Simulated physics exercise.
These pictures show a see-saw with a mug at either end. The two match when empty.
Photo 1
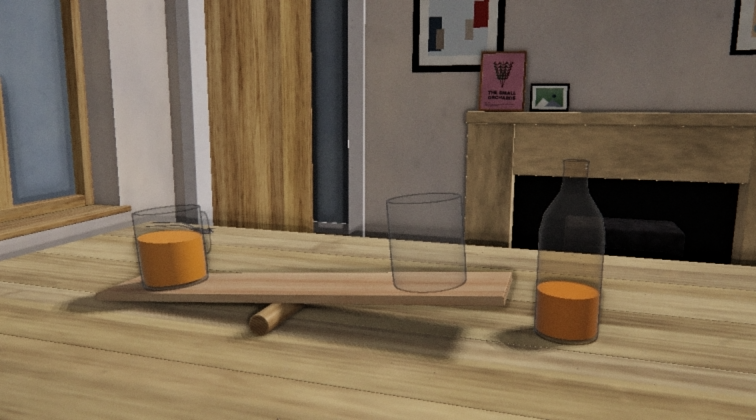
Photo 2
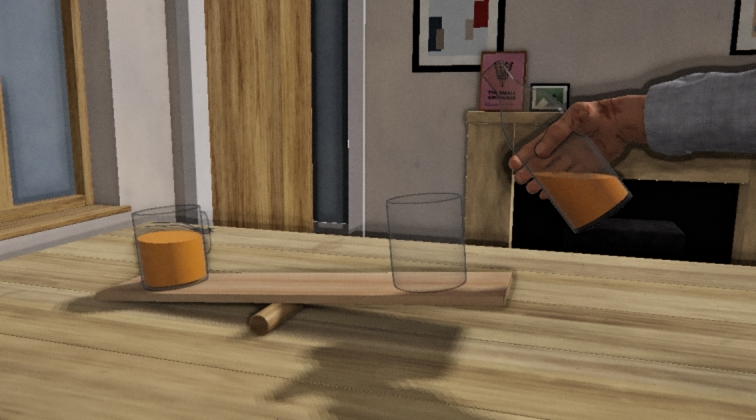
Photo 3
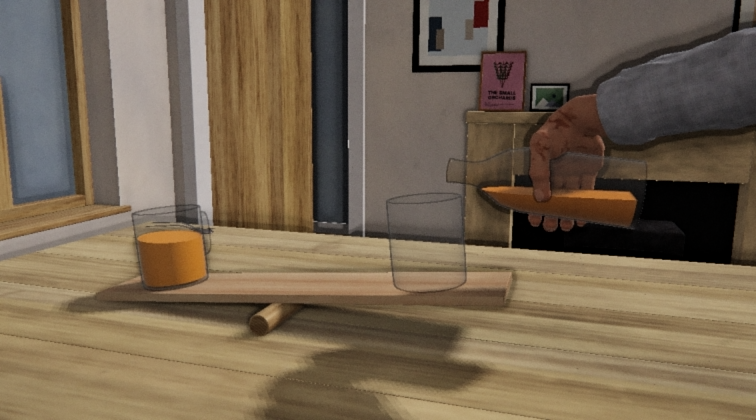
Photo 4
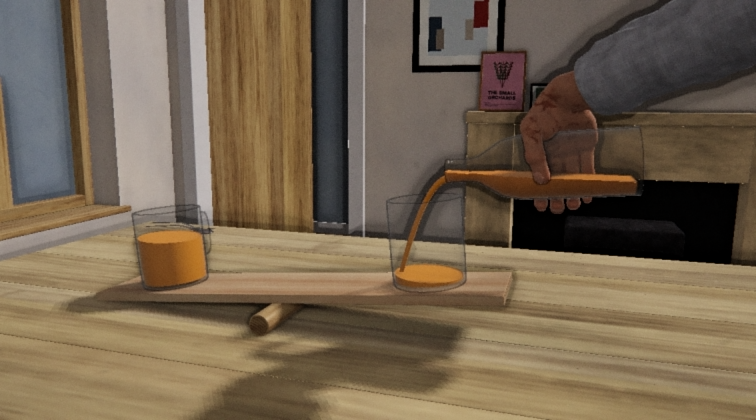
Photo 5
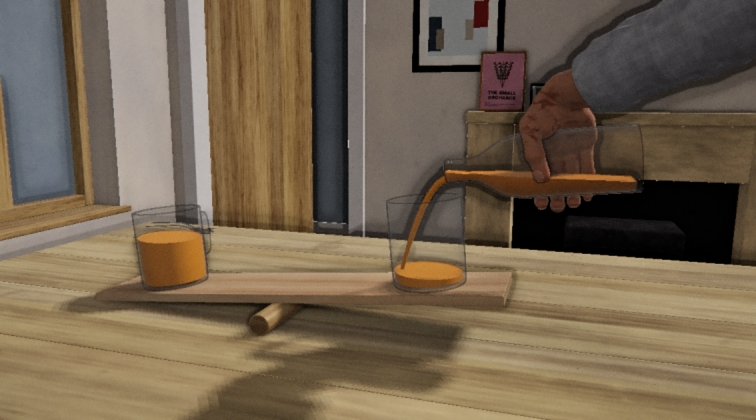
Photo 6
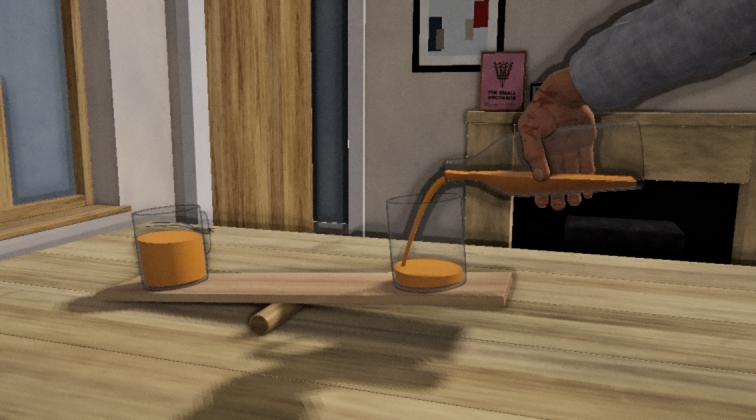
A hand lifts a bottle of orange juice from the wooden table and tilts it over the empty right glass on a plank resting across a rolling pin. Juice streams in, forming a shallow, slowly rising layer, while the plank and the fuller left glass show no visible movement.
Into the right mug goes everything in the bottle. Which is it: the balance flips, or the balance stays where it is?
The balance stays where it is.
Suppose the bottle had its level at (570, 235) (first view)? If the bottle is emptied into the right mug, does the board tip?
Given that level, I'd expect it to seesaw across.
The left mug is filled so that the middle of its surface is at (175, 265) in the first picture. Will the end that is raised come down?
What follows: It reverses its tilt.
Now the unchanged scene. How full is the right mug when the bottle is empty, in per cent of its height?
About 35 per cent of its height.
Next, the right mug is about a quarter full; the board leans as before.
After that, the right mug is about a third full; the board leans as before.
Finally, the right mug is about a third full; the board leans as before.
